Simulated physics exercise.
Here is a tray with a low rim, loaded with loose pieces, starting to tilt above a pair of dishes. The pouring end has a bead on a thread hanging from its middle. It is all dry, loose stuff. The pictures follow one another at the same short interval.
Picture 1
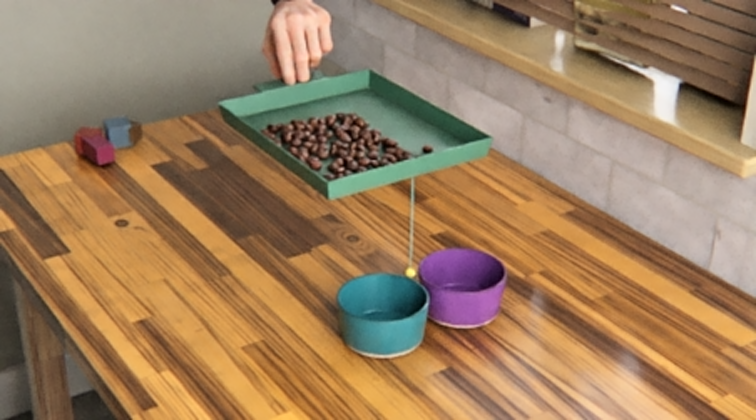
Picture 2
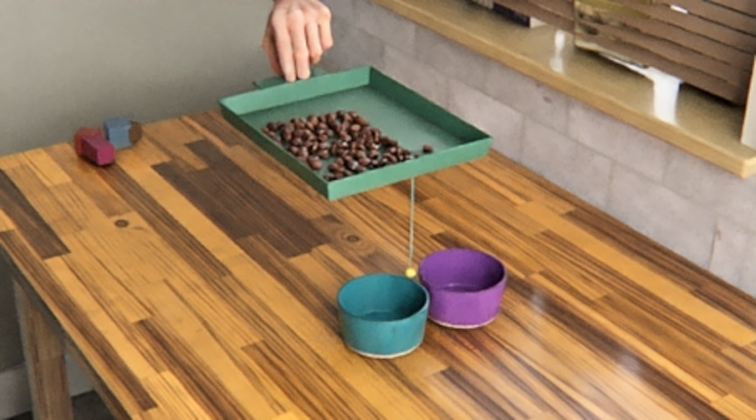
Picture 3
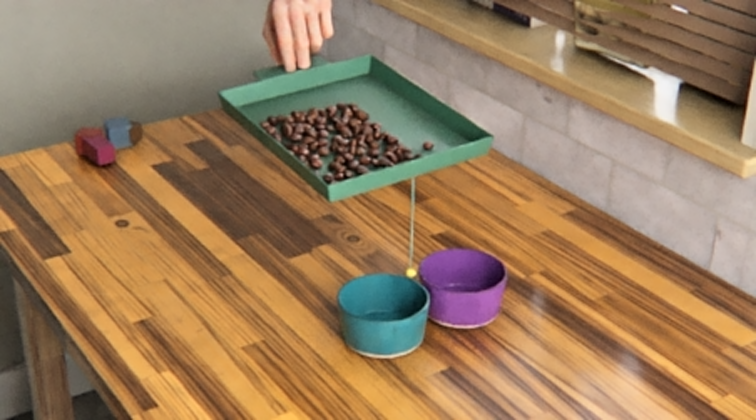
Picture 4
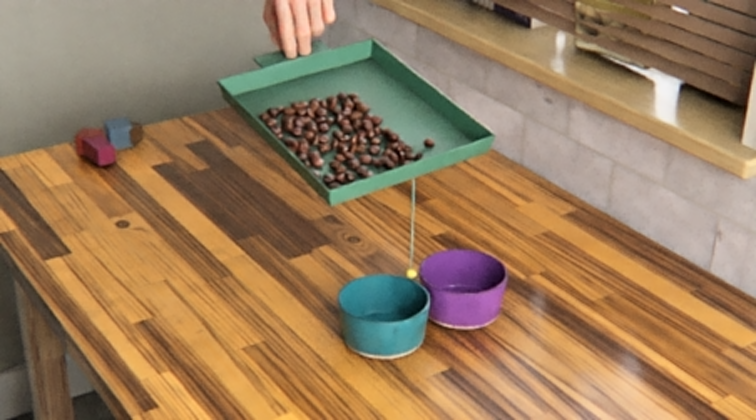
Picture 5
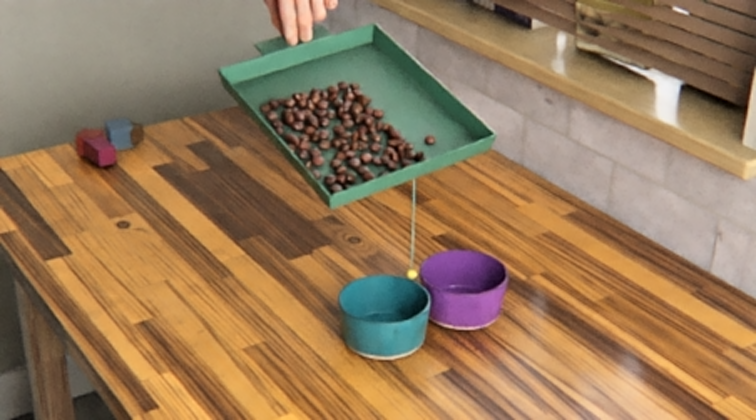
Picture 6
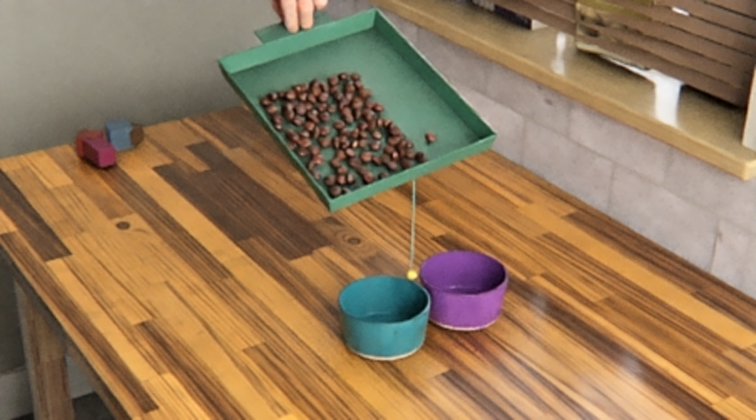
The footage shows a hand gradually raising the handle end of a green tray of small dark brown pieces above a teal bowl and a purple bowl on a wooden table, steepening its tilt while the pieces shift little.
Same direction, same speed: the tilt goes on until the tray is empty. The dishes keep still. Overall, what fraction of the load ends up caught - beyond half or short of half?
Short of half.
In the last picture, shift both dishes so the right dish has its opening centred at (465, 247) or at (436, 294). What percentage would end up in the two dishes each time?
Close to 0 in a hundred first, close to 90 in a hundred second.
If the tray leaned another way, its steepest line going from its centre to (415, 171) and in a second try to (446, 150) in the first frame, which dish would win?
Result - first place: The right side, second place: The right side.
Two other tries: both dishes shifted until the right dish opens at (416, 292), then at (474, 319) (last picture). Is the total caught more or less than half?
Result - try one, past the halfway mark; try two, below the halfway mark.
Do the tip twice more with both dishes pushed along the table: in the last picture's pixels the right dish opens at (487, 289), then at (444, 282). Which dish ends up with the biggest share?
The one at left, then the one at left.
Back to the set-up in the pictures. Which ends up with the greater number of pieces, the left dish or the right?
Looking at the end state, it is the left-side one.
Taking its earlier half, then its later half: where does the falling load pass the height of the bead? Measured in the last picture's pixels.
Earlier portion about (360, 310); later portion about (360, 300).
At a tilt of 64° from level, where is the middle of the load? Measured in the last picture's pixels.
The middle of the load sits near (363, 159).
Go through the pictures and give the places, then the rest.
The first picture shows corners of the pouring end at (330, 179) and (487, 137), level; middle of the load at (337, 144), flat chocolate drops; left dish at (408, 334); right dish at (488, 305); bead on its thread at (410, 272).
The second picture shows corners of the pouring end at (330, 180) and (487, 137), level; middle of the load at (337, 143).
The third picture shows corners of the pouring end at (330, 183) and (488, 135), tipped barely, lowest at the left corner; middle of the load at (337, 139).
The fourth picture shows corners of the pouring end at (331, 188) and (490, 135), tipped a little, lowest at the left corner; middle of the load at (338, 135).
The fifth picture shows corners of the pouring end at (332, 192) and (491, 134), tipped clearly, lowest at the left corner; middle of the load at (339, 130).
The sixth picture shows corners of the pouring end at (332, 197) and (492, 133), tipped clearly, lowest at the left corner; middle of the load at (339, 125); left dish at (409, 336); right dish at (490, 307).
Soon, tray tipped steeply; all on the tray.
A while on, tray tipped past a quarter turn; about a quarter on the tray; a small part in the left dish; about a third outside both; about a quarter in the air.
Towards the end, tray tipped past a quarter turn; about a third in the left dish; about two thirds outside both.
Finally, tray tipped past a quarter turn; about a third in the left dish; none in the right dish; about two thirds outside both.
